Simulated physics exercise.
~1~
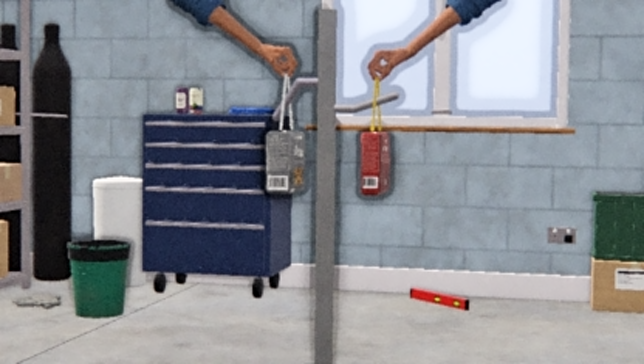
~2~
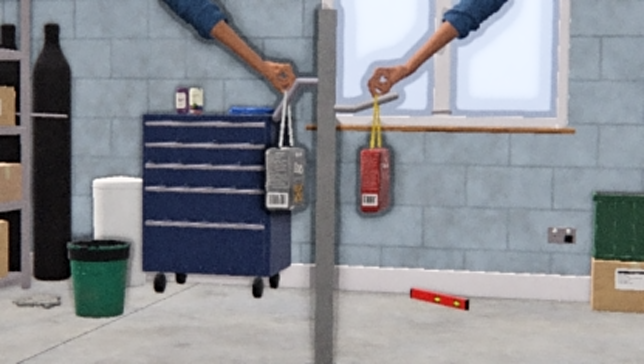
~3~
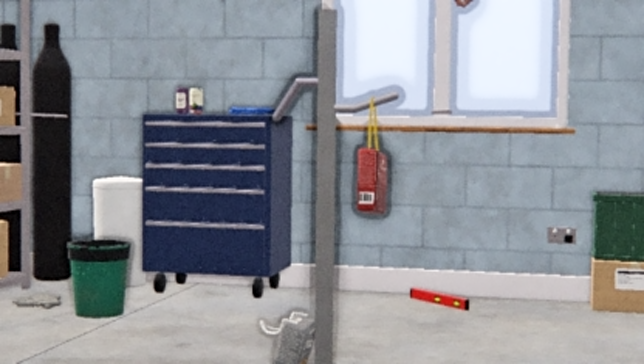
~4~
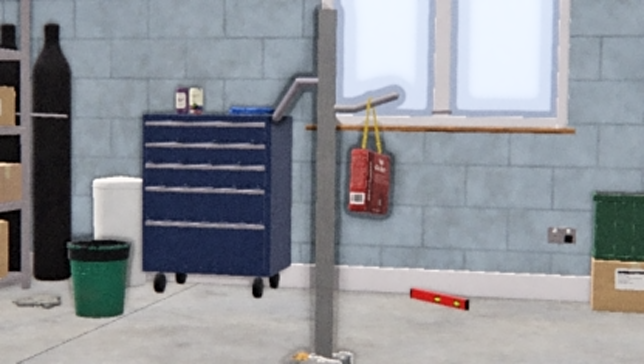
Two hands hanging a grey bag and a red bag on pegs, the grey one dropping to the floor, the red one staying.
